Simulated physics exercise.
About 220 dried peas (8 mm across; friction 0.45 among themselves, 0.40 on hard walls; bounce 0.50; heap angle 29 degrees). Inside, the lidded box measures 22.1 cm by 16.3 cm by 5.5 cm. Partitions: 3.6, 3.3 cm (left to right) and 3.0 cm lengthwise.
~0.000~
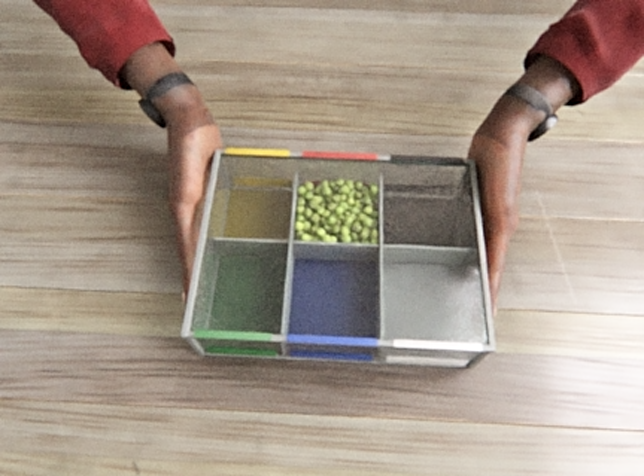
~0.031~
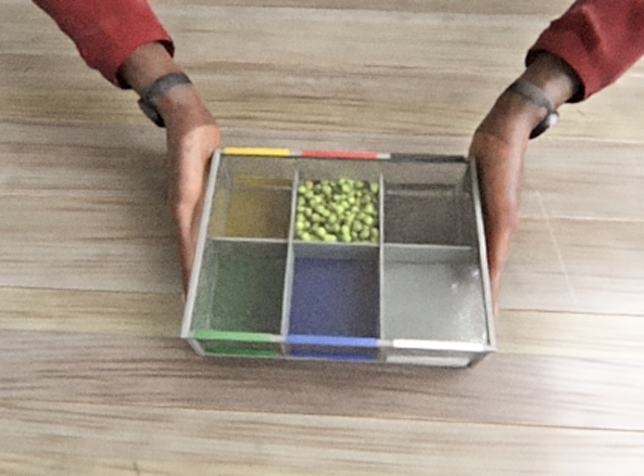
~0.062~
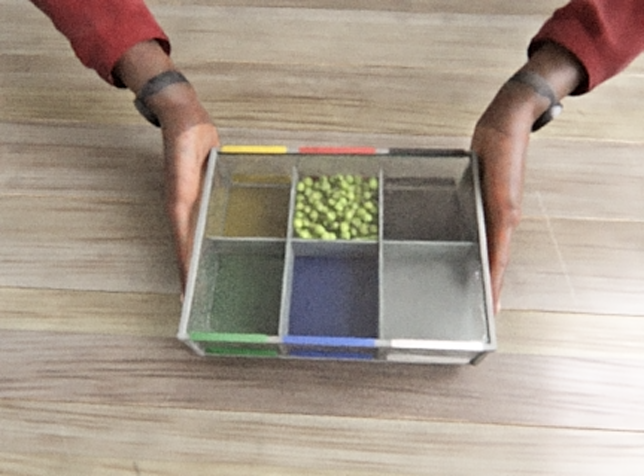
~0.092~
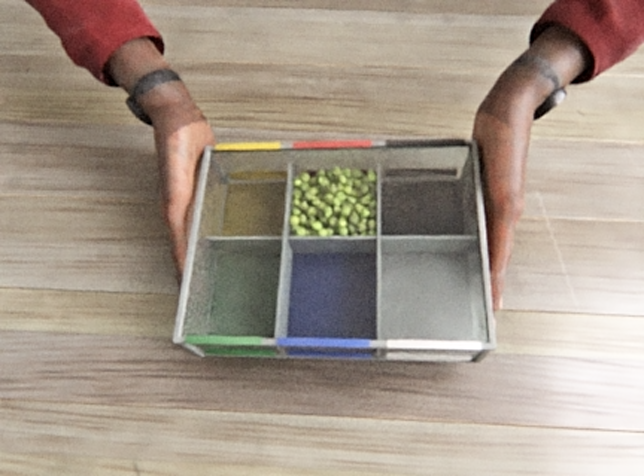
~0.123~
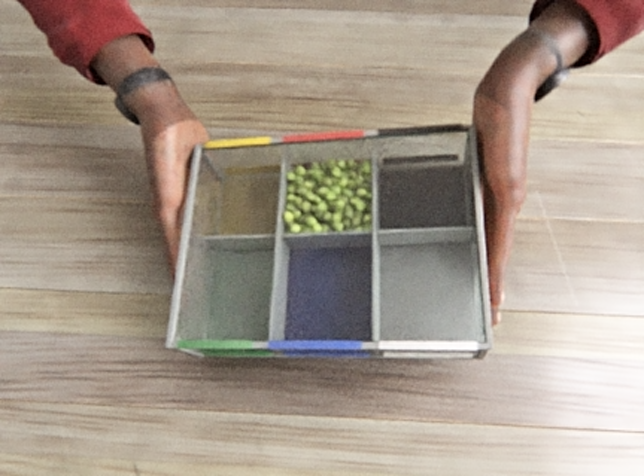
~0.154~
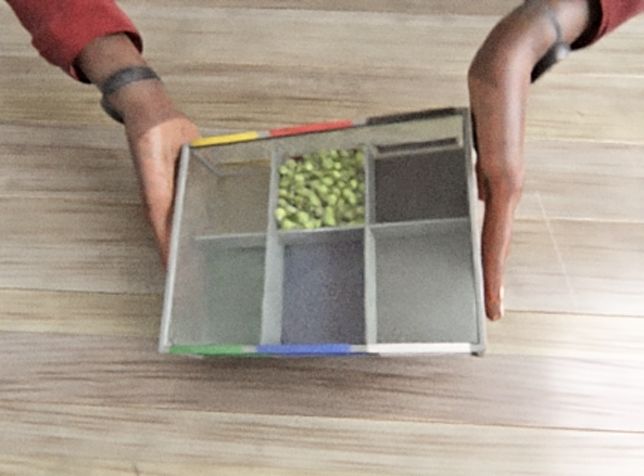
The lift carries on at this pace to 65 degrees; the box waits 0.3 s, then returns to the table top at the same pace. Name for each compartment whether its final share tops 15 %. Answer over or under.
Red compartment: Over; blue compartment: Under; green compartment: Over; yellow compartment: Under; white compartment: Under; black compartment: Under.
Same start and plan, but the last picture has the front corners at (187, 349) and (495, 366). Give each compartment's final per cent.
Red 65; blue 25; green 0; yellow 0; white 10; black 0.
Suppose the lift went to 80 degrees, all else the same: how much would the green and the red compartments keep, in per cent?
In that case green 50; red 35.
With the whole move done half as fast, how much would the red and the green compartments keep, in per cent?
Red 65; green 25.
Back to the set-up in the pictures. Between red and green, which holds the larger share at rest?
The red compartment.
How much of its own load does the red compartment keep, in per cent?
About 60 per cent.
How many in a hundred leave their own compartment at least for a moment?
Some 45 per cent.
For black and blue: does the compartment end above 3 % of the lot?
Black no, blue yes.
Then, at 0.62 s, tilt 65 degrees; red 65 %, blue 5 %, green 20 %, yellow 5 %.
After 0.93 s, tilt 40 degrees; red 55 %, blue 10 %, green 30 %, yellow 5 %.
After 1.34 s, tilt 0 degrees; red 55 %, blue 10 %, green 30 %, yellow 5 %.
In the end, at 1.8 s, red 55 %, blue 10 %, green 30 %, yellow 5 %, white 0 %, black 0 %.
